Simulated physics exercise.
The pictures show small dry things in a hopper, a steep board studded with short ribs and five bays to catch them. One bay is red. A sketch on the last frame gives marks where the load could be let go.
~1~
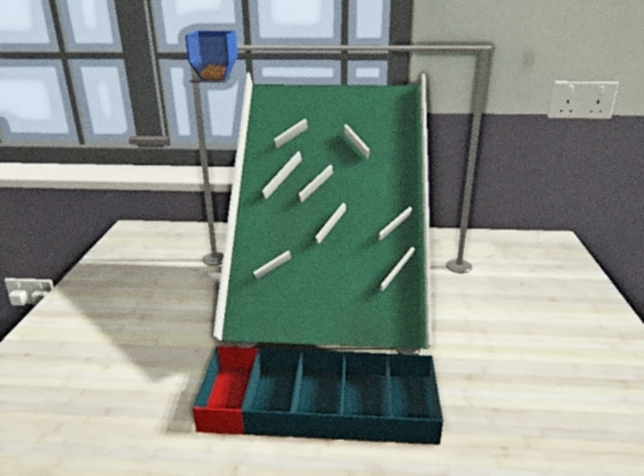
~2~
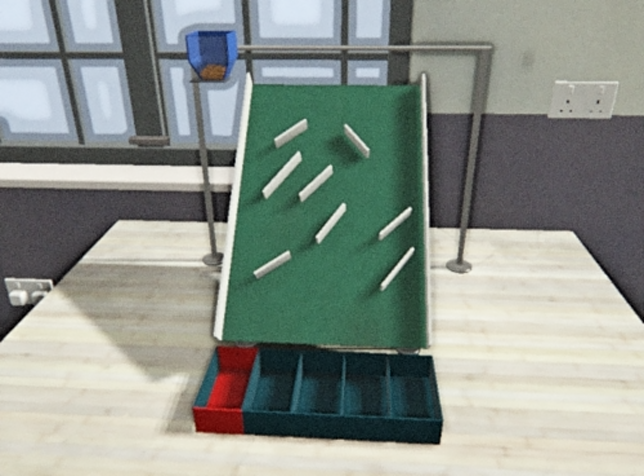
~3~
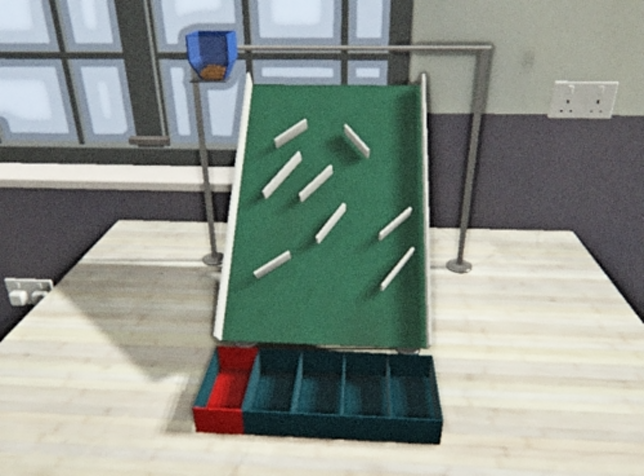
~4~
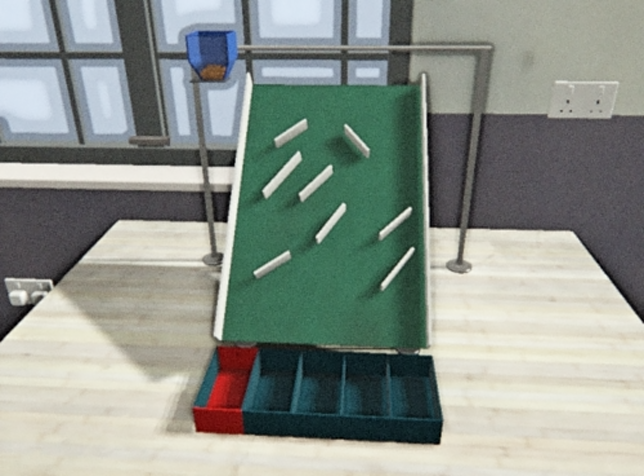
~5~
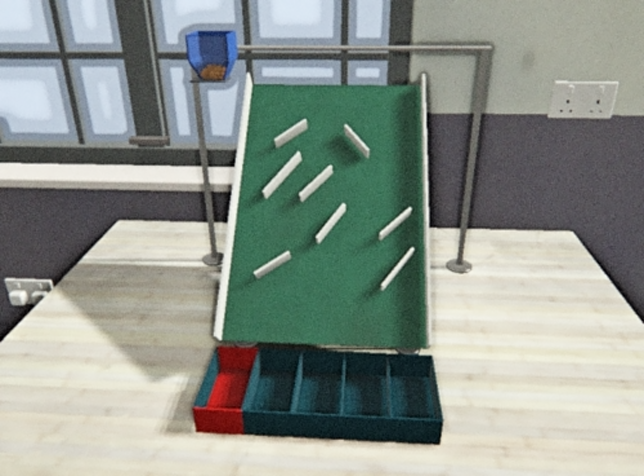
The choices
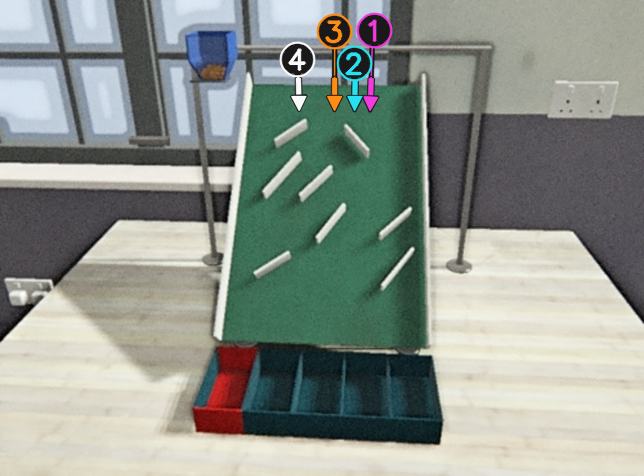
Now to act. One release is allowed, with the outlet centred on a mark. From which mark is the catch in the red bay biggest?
4 is best.
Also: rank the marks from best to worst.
Best to worst: 4, 3, 2, 1.
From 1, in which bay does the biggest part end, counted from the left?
The third from the left.
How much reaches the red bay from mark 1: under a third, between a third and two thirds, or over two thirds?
Under a third.
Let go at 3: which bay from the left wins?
The first.
On the marked copy, mark 1 meets the board at (370, 105); mark 2 meets the board at (354, 105); mark 3 meets the board at (334, 105); mark 4 meets the board at (299, 105).
With 1, a small part in the red bay, nearly all in other bays.
With 2, about a quarter in the red bay, most in other bays.
With 3, about two thirds in the red bay, about a third in other bays.
With 4, nearly all in the red bay, a small part in other bays.
